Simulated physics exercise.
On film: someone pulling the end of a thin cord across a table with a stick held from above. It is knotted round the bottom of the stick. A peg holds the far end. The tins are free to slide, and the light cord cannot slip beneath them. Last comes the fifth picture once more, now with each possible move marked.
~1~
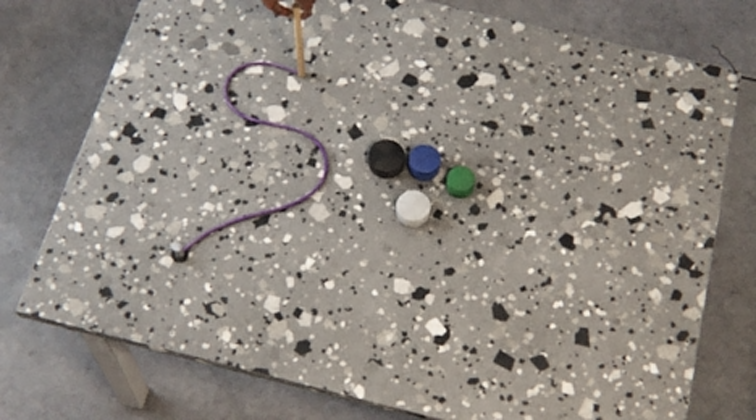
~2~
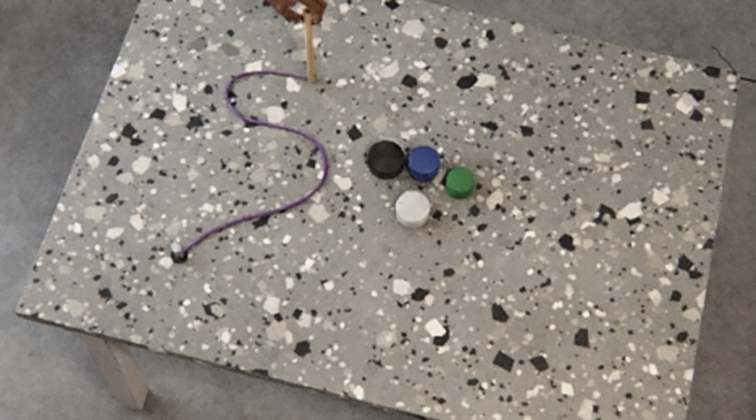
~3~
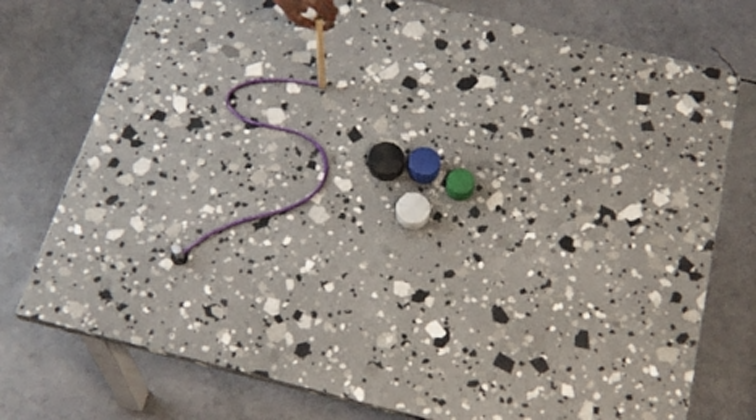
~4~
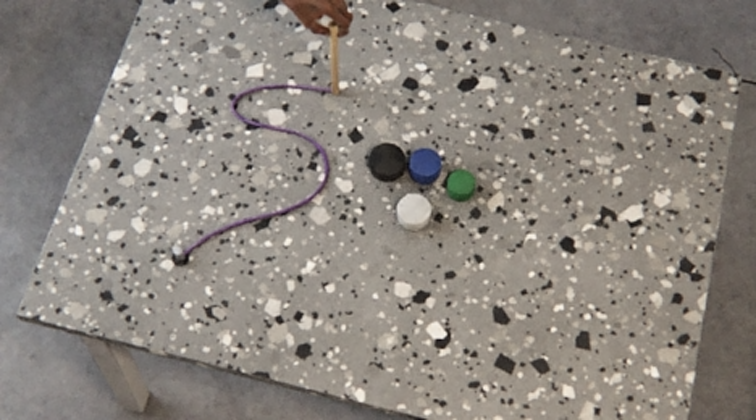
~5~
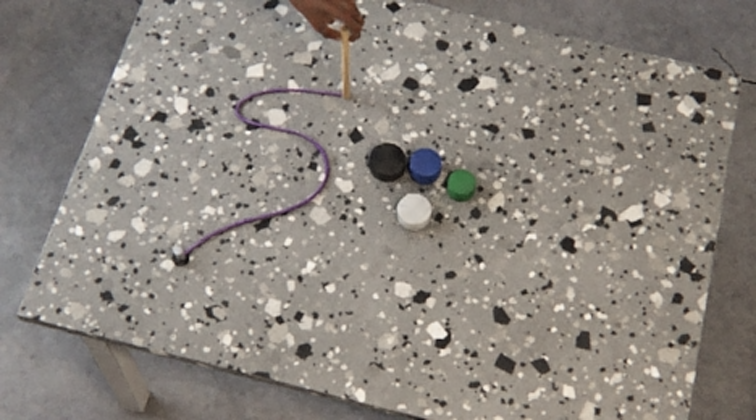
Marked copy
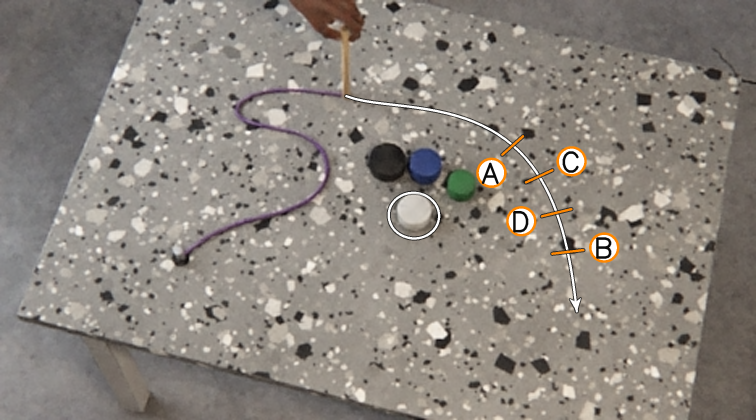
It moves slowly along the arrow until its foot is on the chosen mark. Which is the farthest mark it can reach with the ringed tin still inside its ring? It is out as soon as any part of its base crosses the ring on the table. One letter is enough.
It can go as far as B.
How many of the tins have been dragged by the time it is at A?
The count is none.
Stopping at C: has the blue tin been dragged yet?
By then, no.
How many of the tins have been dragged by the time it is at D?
The count is none.
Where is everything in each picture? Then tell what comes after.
Green tin (461, 182); black tin (387, 159); peg (179, 251), in the first frame.
Peg (178, 252); blue tin (424, 164), in the second frame.
White tin (413, 211); green tin (460, 185), in the third frame.
Black tin (387, 162); peg (179, 254), in the fourth frame.
Blue tin (425, 167); white tin (414, 212); green tin (462, 186), in the fifth frame.
On the copy, A at (513, 145); B at (568, 252); C at (539, 176); D at (557, 213); the ring at (414, 215); the route from (346, 96) via (520, 152) to (577, 312).
On B. First, foot of the stick (451, 115); white tin (414, 212).
Then, foot of the stick (535, 171); white tin (414, 212).
Finally, foot of the stick (568, 252); blue tin (427, 181); white tin (414, 212); green tin (460, 189); black tin (392, 183); the white tin is still in its ring.
By contrast, A is safe but short; C is safe but short; D is safe but short.
